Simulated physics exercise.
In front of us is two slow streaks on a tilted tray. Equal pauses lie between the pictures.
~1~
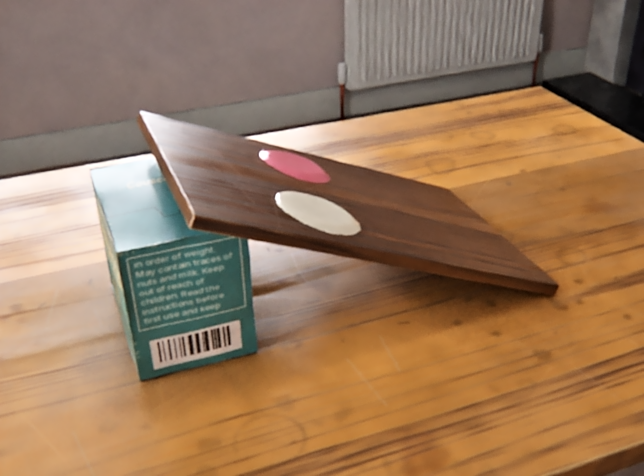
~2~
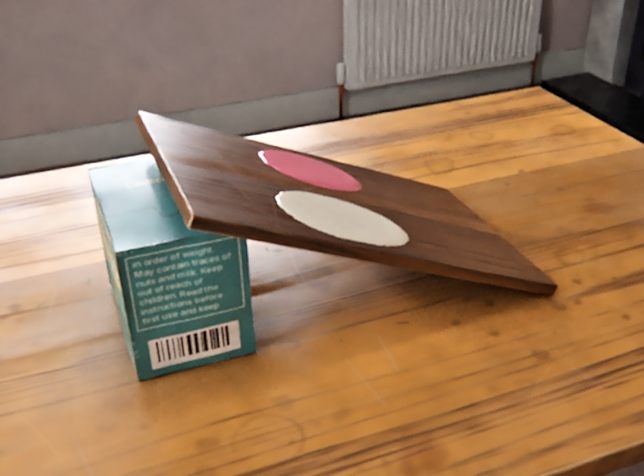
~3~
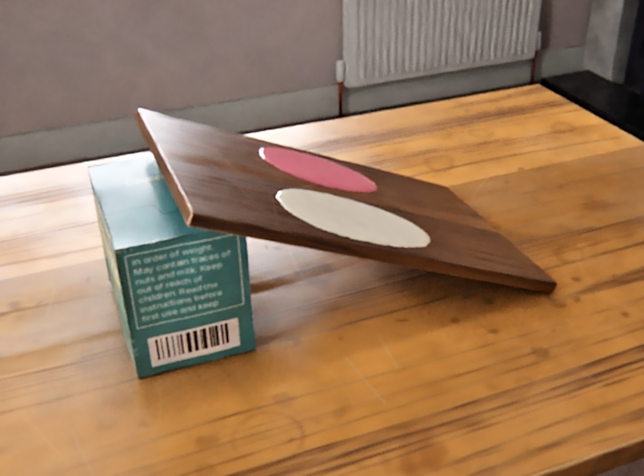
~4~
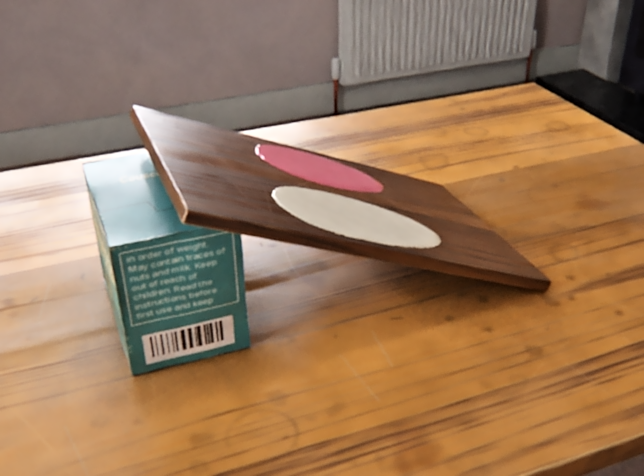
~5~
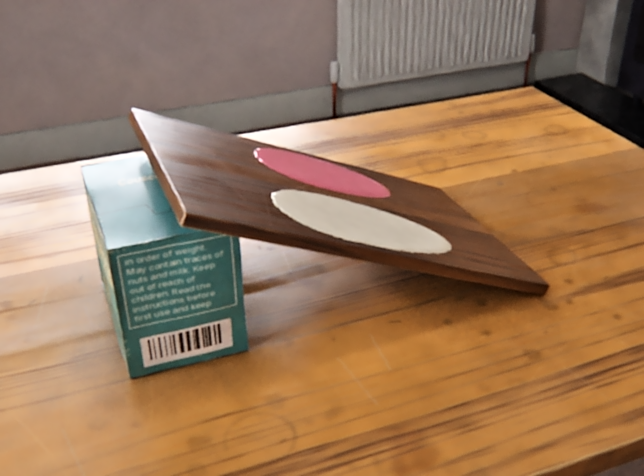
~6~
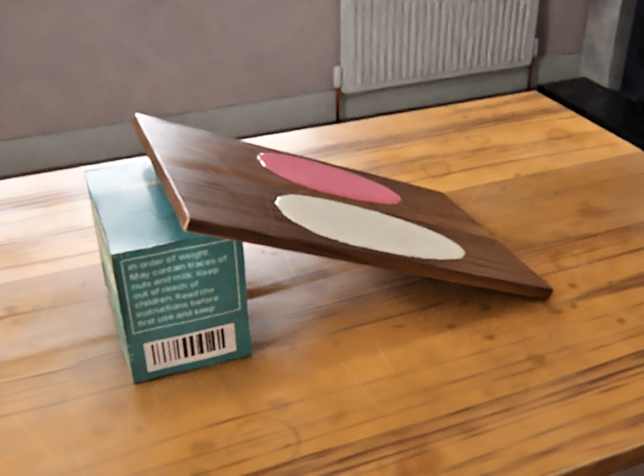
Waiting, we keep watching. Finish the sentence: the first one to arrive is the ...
The first one to arrive is the nearer one.
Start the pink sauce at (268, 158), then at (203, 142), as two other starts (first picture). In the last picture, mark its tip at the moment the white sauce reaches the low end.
Starting from the first spot it gets to (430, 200), and from the second to (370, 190).
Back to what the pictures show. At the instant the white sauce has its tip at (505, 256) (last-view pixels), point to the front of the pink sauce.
It is at about (432, 202).
Shortly, the white sauce is close to the edge; the pink sauce is three quarters of the way down.
Then, the white sauce is close to the edge; the pink sauce is close to the edge.
At the finish, the white sauce is at the low edge; the pink sauce is close to the edge.
